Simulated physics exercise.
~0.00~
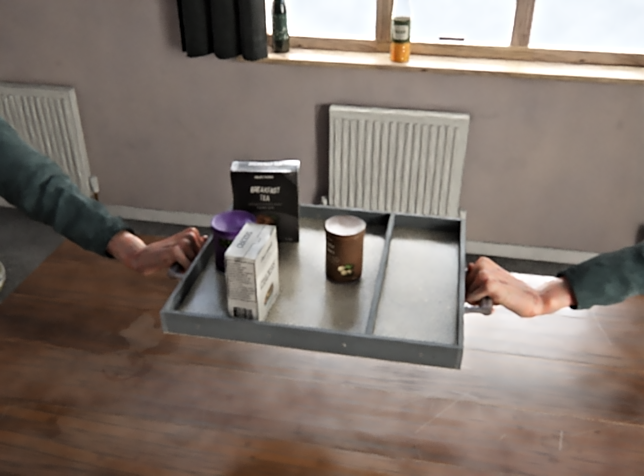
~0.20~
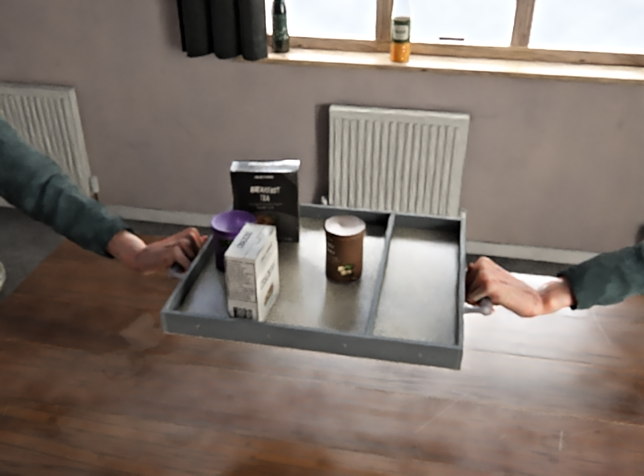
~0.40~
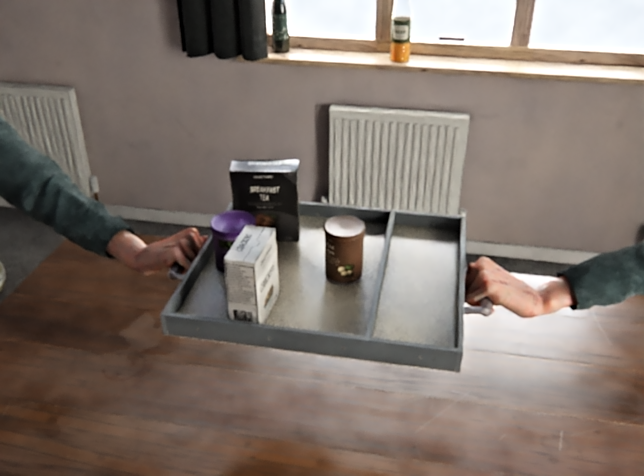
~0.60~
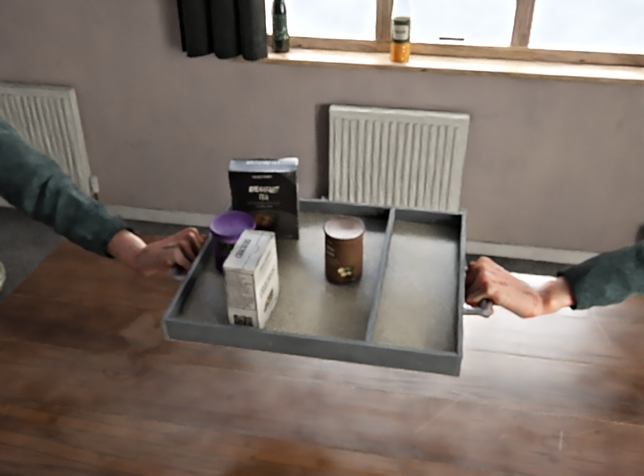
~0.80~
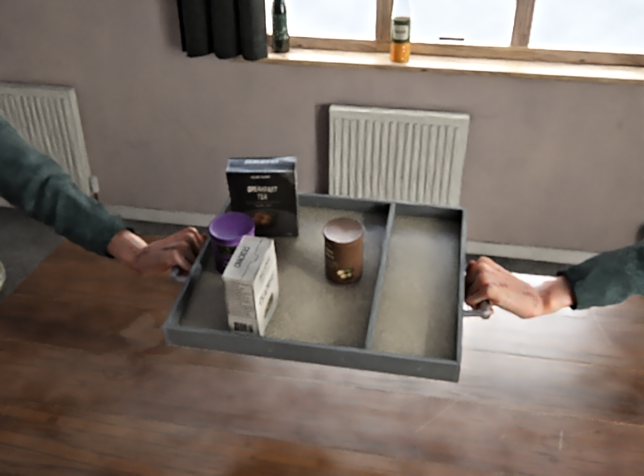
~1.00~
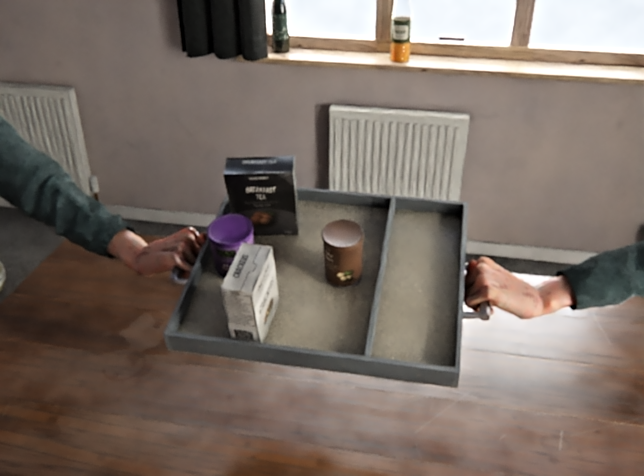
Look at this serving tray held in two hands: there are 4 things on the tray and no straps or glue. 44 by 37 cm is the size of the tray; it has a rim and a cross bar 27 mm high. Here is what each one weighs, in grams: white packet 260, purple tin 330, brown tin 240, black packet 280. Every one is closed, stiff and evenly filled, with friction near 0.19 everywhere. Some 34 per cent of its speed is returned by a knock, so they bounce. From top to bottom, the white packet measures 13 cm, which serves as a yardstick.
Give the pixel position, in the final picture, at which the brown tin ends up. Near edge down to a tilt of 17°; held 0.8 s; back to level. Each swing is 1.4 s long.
The brown tin ends up at about (328, 303).
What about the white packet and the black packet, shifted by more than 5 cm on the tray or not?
White packet: Remains in place. Black packet: Is displaced.
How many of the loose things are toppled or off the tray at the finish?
That makes 0.
After 1.40 s, tray tilted 17°, near edge down; brown tin moved 7 cm near (336, 285); black packet moved 7 cm; purple tin moved 7 cm.
After 1.60 s, tray tilted 17°, near edge down; brown tin moved 15 cm near (327, 331); purple tin 3° off its base; black packet moved 16 cm.
After 2.60 s, tray tilted 15°, near edge down; brown tin moved 15 cm near (327, 328); black packet moved 17 cm; purple tin moved 14 cm.
In the end (4.2 s), not toppled but over 5 cm from the start, purple tin, brown tin and black packet; white packet under 5 cm from the start. At the end, from the last picture's camera, brown tin near (328, 303).
